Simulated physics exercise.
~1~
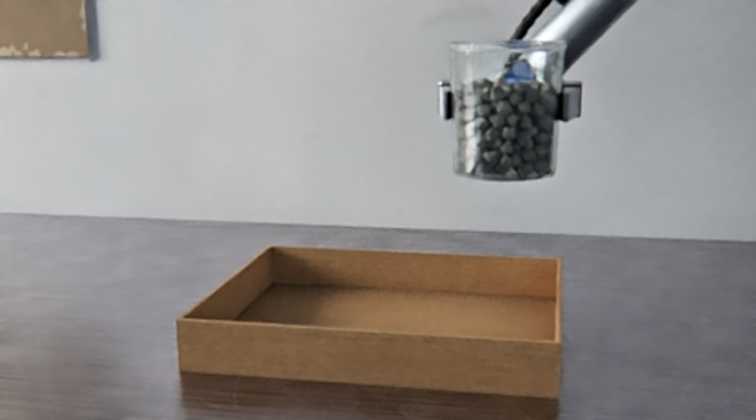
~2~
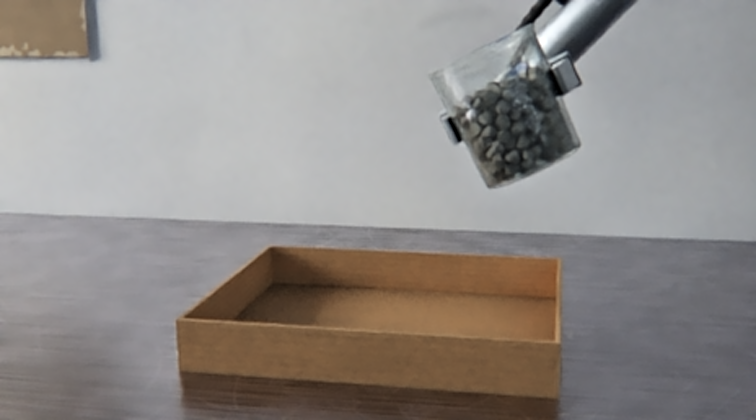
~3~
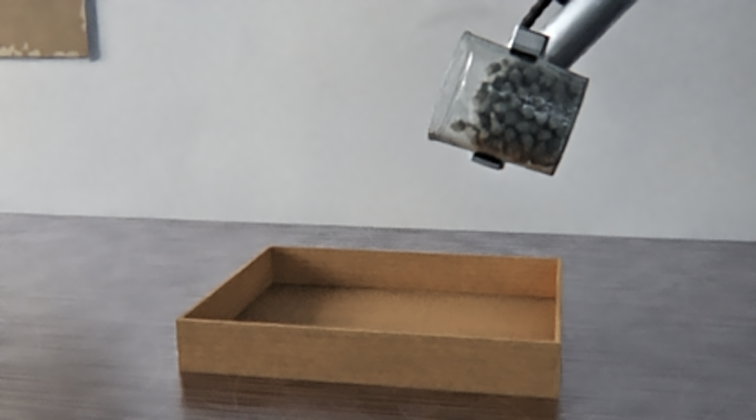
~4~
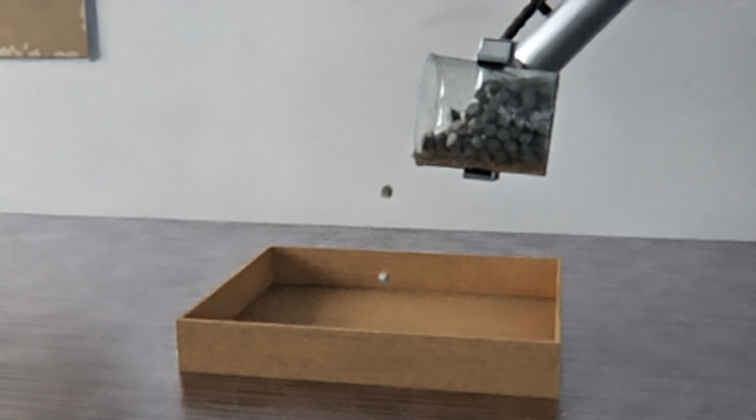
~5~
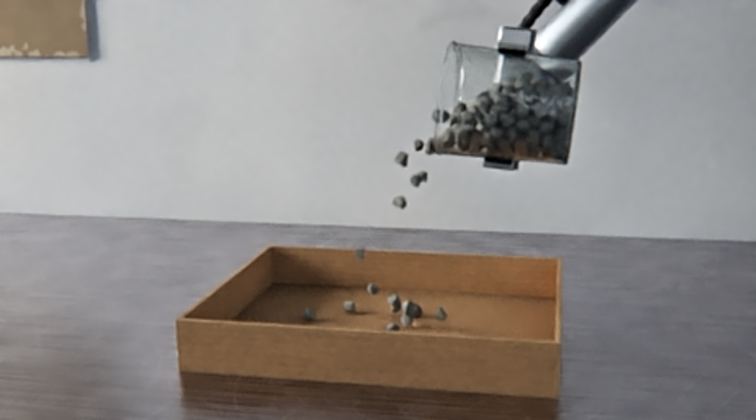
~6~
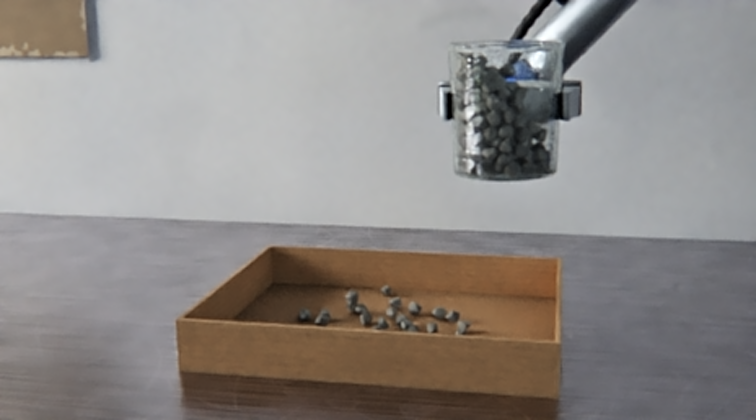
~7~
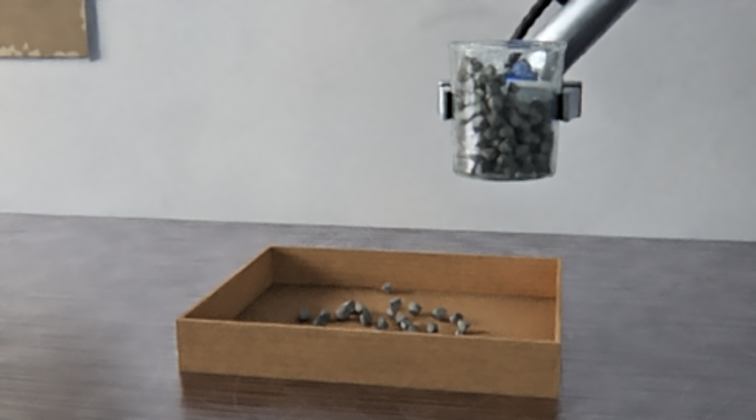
A gripper tips a beaker, spills some pebbles into a tray, and rights it mostly full.
